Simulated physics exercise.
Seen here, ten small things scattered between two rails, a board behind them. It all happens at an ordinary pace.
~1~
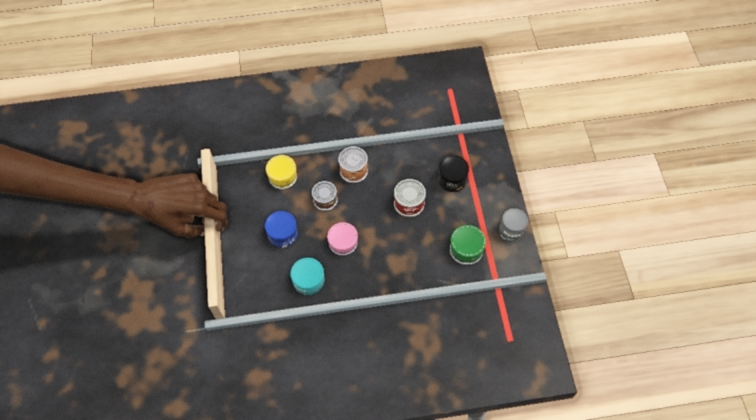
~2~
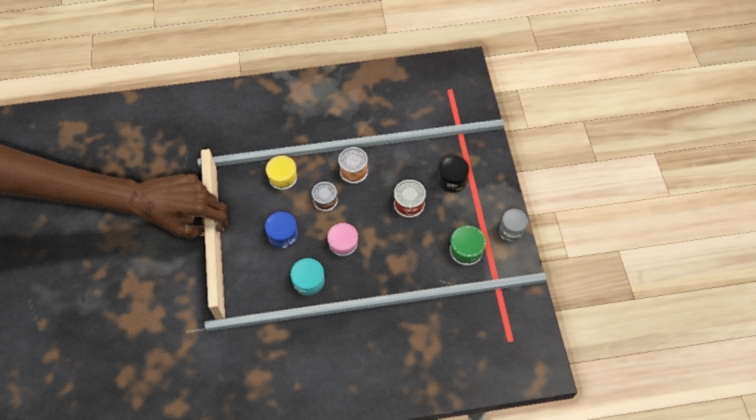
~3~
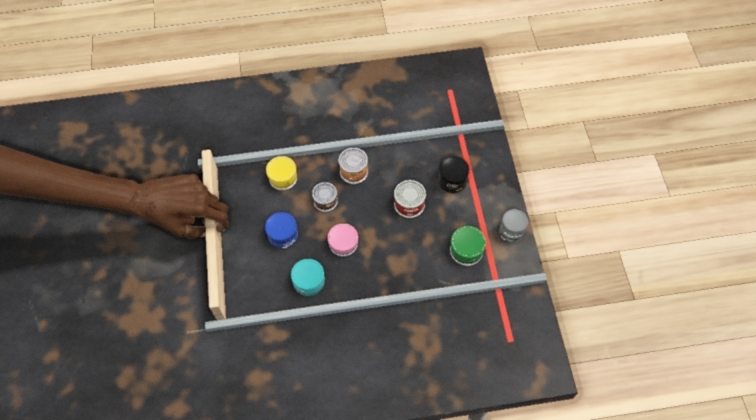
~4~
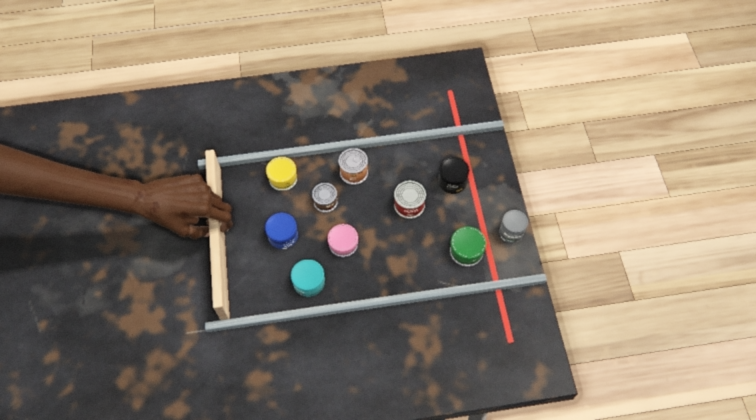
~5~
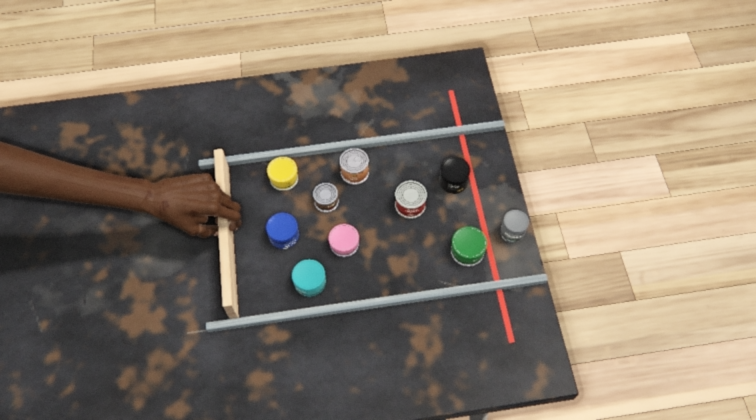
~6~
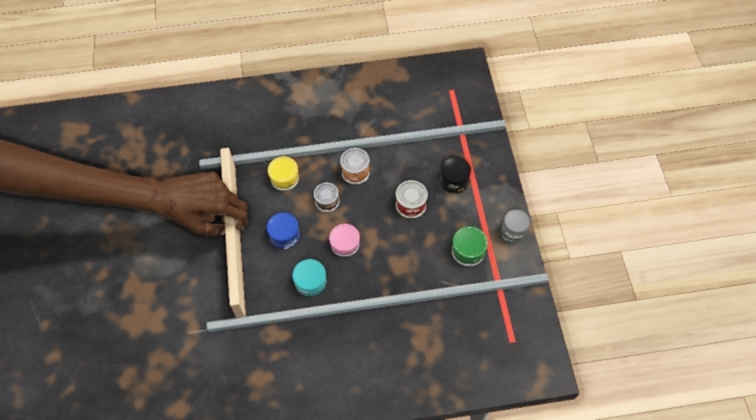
A hand holding a wooden board stayed nearly still behind ten small pots and tubs between two rails, then slid the board slightly right, while the scattered containers stayed where they were.
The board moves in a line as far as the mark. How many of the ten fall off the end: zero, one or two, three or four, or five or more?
Outcome: The number that fall off is one or two.
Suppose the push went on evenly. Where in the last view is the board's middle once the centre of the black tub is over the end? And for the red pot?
At (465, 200) for the black tub; at (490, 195) for the red pot.
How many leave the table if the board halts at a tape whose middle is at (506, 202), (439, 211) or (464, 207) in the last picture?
The counts: 5, 0 and 1.
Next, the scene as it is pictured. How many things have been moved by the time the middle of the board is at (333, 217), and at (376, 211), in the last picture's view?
The counts are 6 and 7.
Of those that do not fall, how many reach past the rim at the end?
That would be 3.
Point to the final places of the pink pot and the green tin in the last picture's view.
About (501, 228), and the other about (533, 235).
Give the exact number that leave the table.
The count is 2.
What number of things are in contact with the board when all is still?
In contact: 5.
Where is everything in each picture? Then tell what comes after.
Grey tub (513, 226); black tub (453, 174); green tin (467, 245); board (213, 232); tape (478, 204), in the first frame.
Black tub (453, 175); board (213, 232), in the second frame.
Green tin (468, 246); orange tin (354, 166), in the third frame.
Grey tub (513, 227); brown pot (325, 198), in the fourth frame.
Black tub (455, 176); red pot (411, 200), in the fifth frame.
Grey tub (515, 227); black tub (455, 175); green tin (469, 247); board (233, 230); tape (479, 205), in the sixth frame.
Early on, none off yet; grey tub at rest near (515, 227); black tub at rest near (455, 175); green tin at rest near (469, 247).
A while later, none off yet; grey tub at rest near (515, 227); black tub travelled about its own width near (491, 168); green tin travelled about its own width near (490, 244).
Finally, the number that fall off is one or two; lost, black tub and grey tub.
